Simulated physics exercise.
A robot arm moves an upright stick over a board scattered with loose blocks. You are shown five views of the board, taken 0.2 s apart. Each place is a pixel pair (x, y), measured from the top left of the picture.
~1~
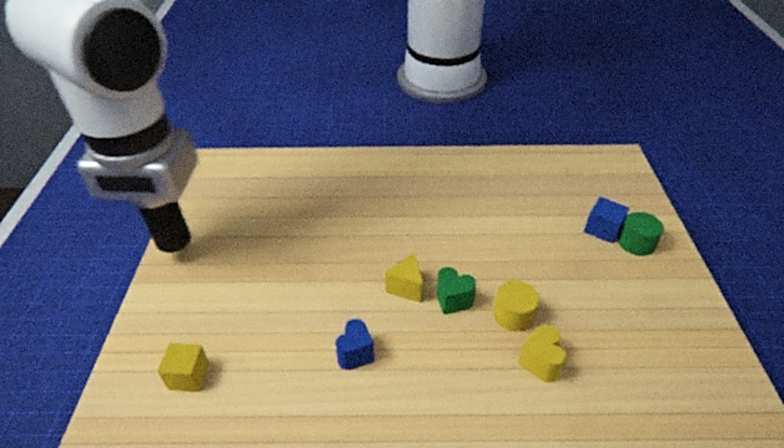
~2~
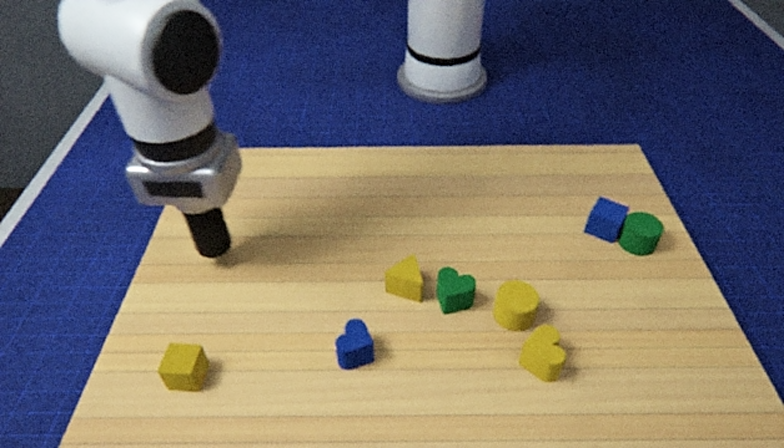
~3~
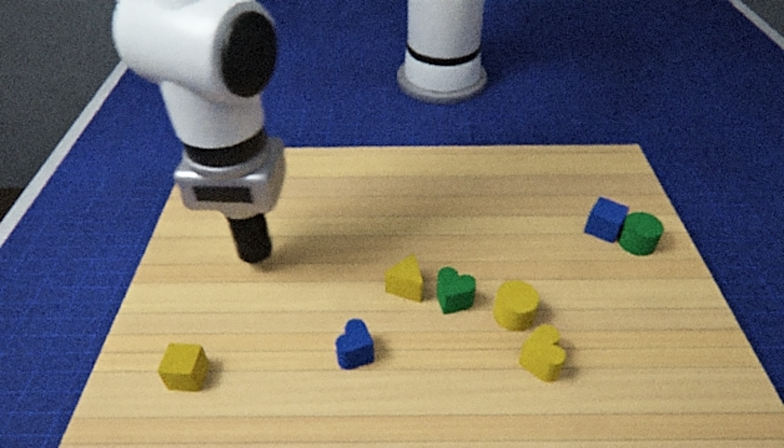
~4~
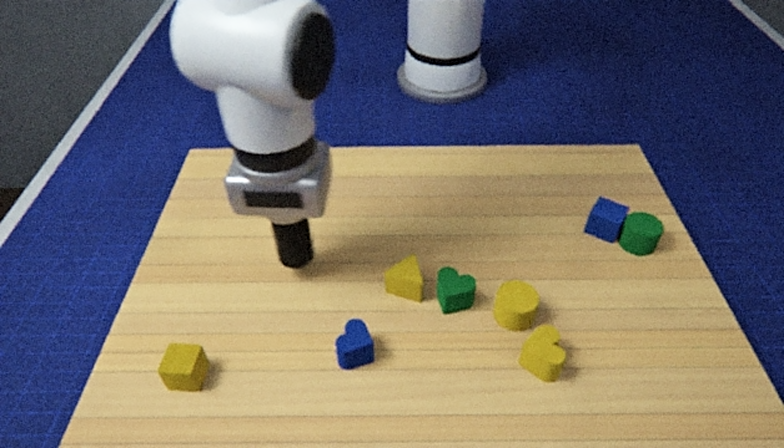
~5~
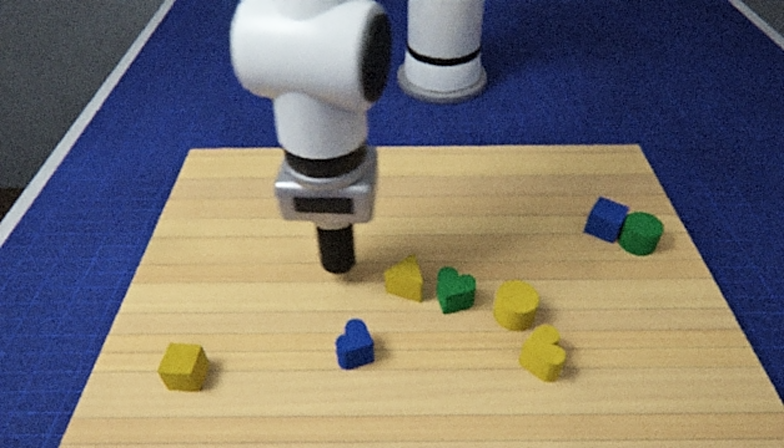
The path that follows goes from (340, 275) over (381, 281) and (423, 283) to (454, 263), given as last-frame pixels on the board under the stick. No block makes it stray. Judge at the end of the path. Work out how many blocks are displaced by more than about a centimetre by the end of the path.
By the end, two blocks will have moved.
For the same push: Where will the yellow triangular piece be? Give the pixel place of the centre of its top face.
I'd say the yellow triangular piece ends with its top centre at (444, 285).
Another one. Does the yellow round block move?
No, that is not how it ends up.
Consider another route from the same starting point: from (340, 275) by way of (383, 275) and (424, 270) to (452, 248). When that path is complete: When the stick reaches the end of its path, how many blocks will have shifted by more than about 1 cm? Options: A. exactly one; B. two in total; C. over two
It's A.
The first path, step by step. One third of the way, stick (381, 267); yellow triangular piece (411, 271), turned 15° anticlockwise.
Two thirds of the way, stick (425, 269); yellow triangular piece (442, 285); green heart block (469, 282).
At the end, stick (456, 250); yellow triangular piece (444, 285); green heart block (472, 282), turned 10° clockwise; yellow round block still.
